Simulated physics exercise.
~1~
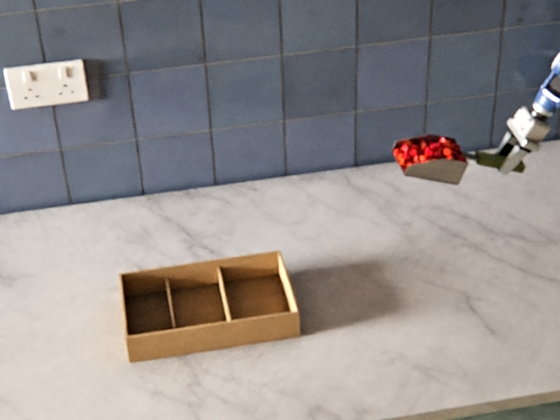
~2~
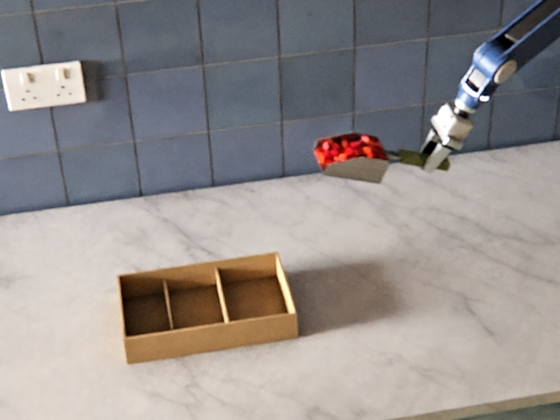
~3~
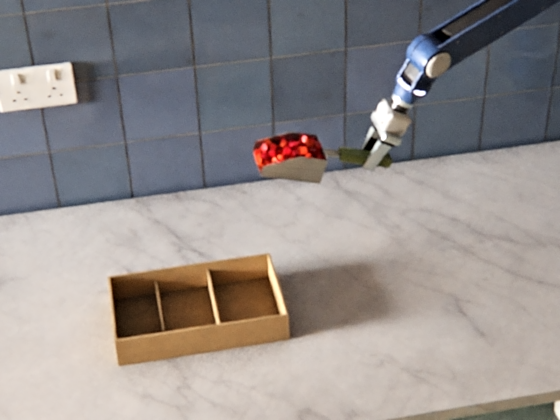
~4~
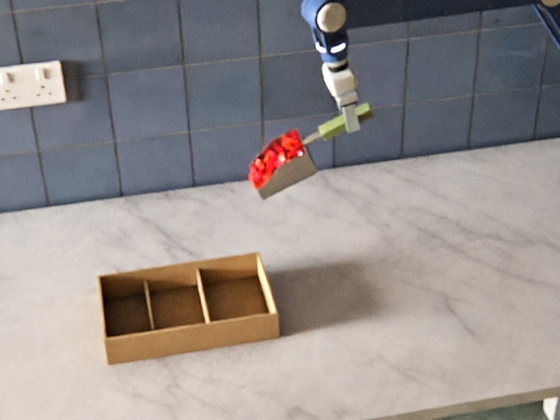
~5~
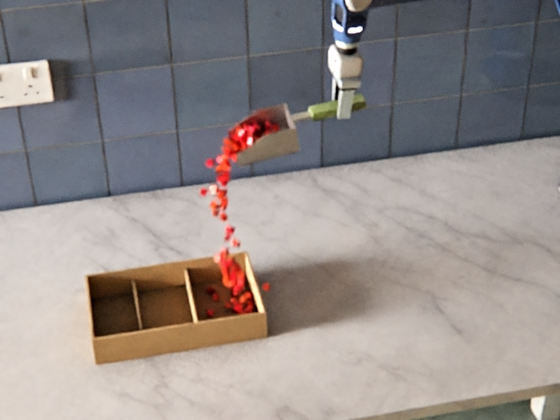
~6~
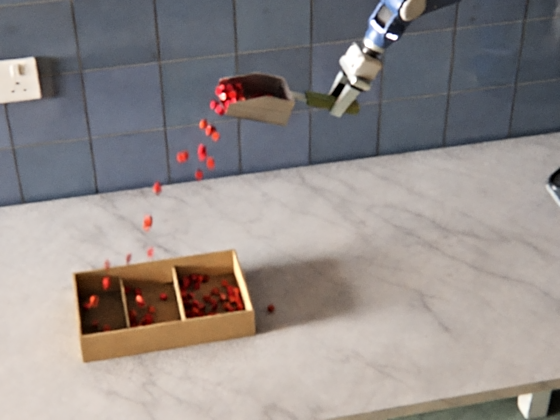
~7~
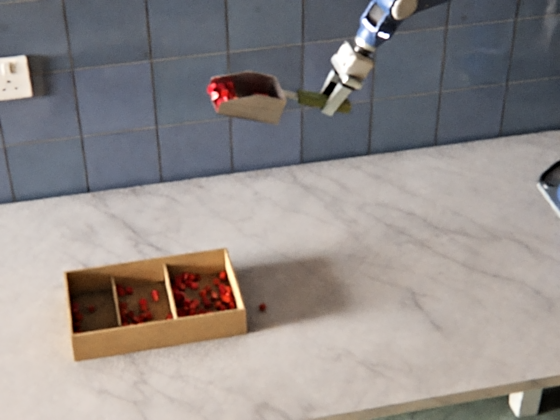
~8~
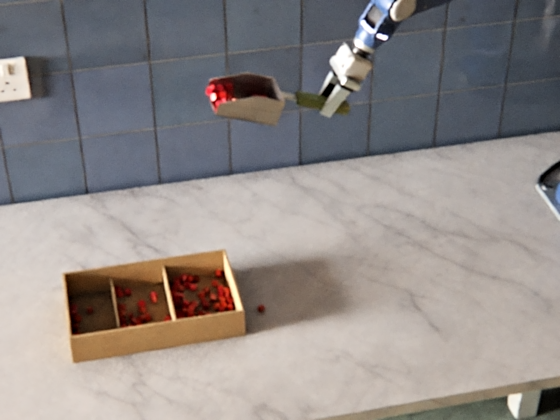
A robot arm carried a scoop of small red pieces left over a three-part box and tipped it, spilling most into the right and middle sections, with a few on the left and one on the counter, then leveled off, still holding some.
